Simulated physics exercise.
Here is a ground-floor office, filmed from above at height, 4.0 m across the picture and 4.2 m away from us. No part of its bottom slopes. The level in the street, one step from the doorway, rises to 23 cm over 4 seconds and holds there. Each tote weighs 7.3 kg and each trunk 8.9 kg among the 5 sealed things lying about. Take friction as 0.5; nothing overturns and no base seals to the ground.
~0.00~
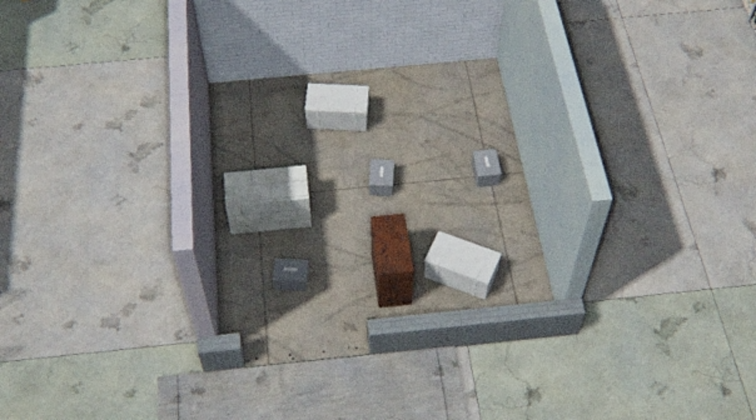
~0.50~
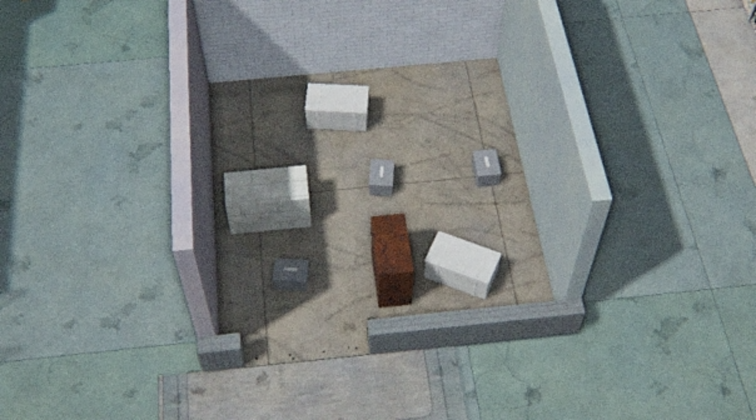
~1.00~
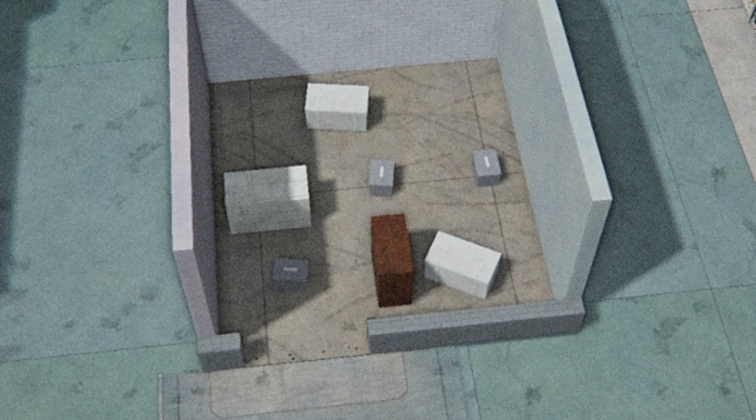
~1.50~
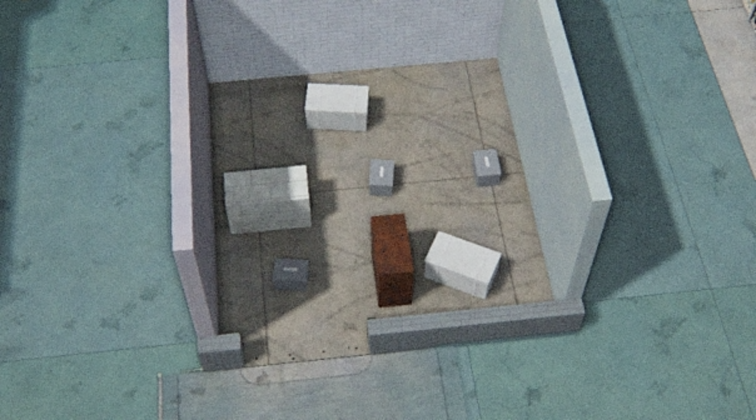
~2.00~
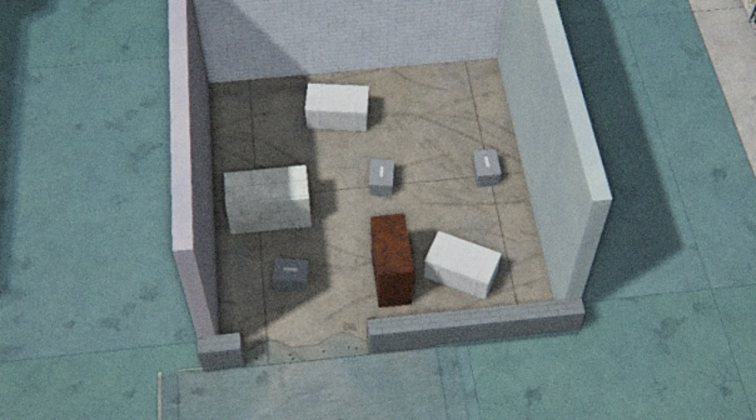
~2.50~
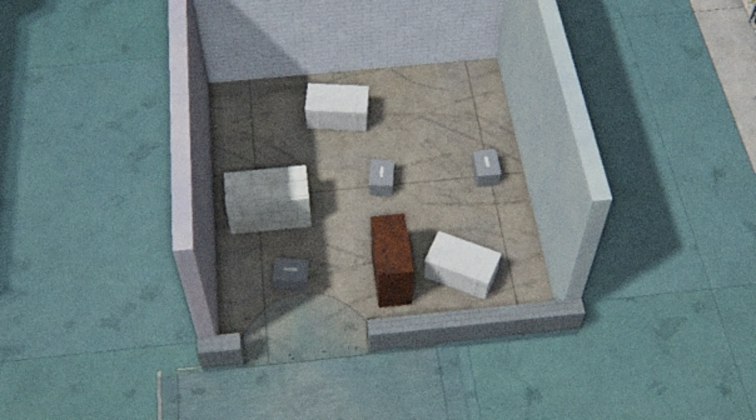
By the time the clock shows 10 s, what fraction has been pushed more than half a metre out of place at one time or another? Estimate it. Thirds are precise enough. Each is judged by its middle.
Some: A third to two thirds.
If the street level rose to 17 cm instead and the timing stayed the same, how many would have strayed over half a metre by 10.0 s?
Then the count would be 3.
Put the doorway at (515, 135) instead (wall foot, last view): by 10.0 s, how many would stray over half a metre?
Then it comes to 4.
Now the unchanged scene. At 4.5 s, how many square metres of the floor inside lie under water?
About 5.5 m2 is covered.
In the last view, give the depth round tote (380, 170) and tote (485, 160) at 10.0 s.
Close to 13 and 11 centimetres.
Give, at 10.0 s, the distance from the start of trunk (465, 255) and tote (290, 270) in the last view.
They sit 0 cm and 400 cm away, in the order given.
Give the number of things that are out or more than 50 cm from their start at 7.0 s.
At that moment it comes to 3.
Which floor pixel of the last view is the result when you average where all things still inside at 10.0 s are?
It works out to somewhere near (437, 147) on the floor.
After 3.5 s 0 of 5 are over 50 cm from their spots; 0 afloat.
After 4.5 s 1 of 5 are over 50 cm from their spots; 0 afloat.
After 7.0 s 3 of 5 are over 50 cm from their spots; 1 afloat.
After 10.0 s 2 of 5 are over 50 cm from their spots, and 3 have been at some point; 4 afloat.
